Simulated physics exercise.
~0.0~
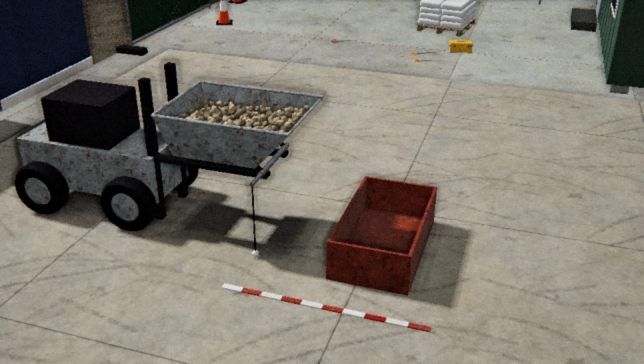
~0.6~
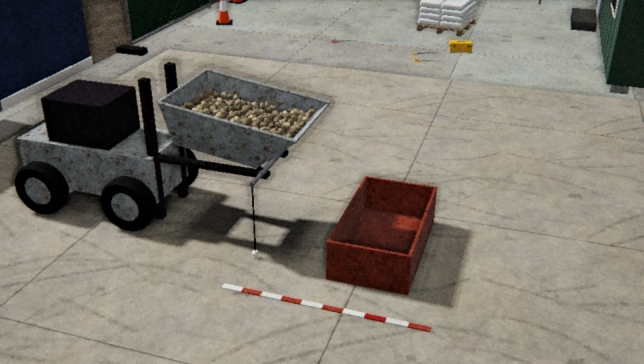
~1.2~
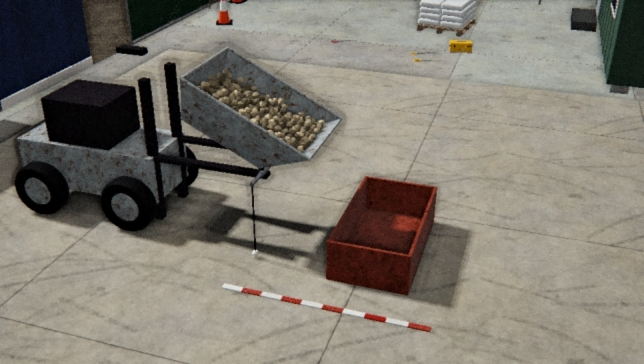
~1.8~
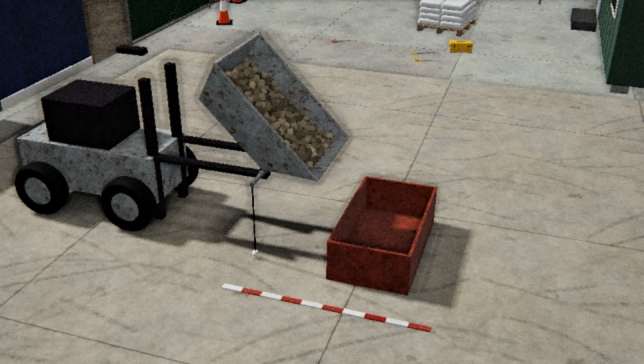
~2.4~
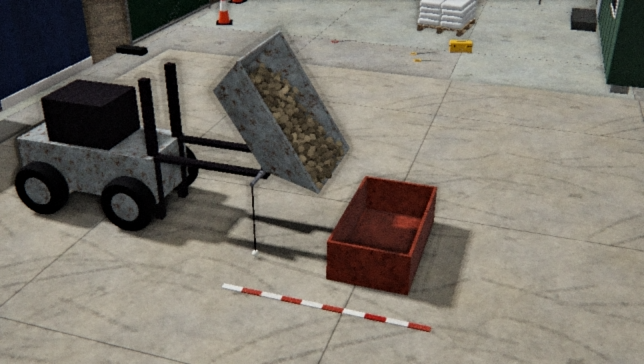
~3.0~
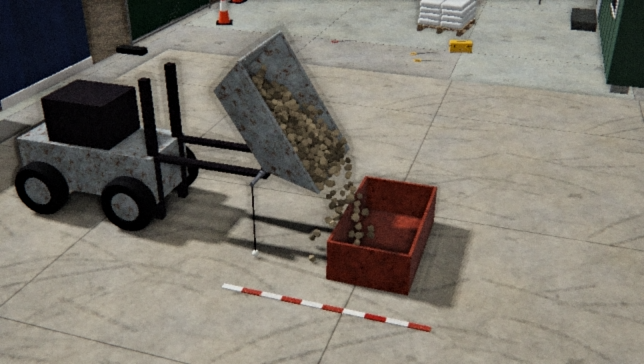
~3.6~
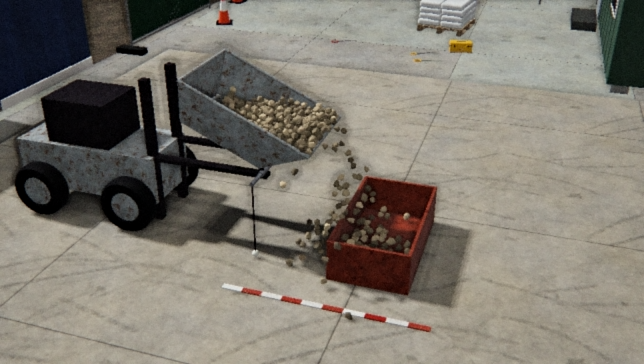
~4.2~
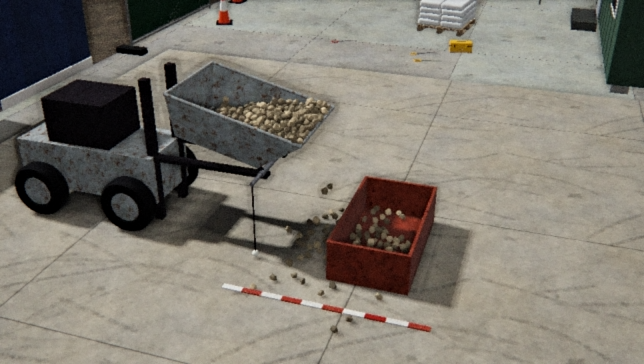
A grey fork truck with black wheels and a black block on top stands at the left of a concrete yard, seen from above at an angle, its grey skip full of pale brown stones. An open red bin sits to its right, behind a red and white striped bar on the ground. The skip tips steeply down towards the bin, the stones holding at first, then spilling from its lower edge. As the skip swings partway back, some land in the bin and others scatter on the concrete. It ends slightly tilted, still holding most of its load.
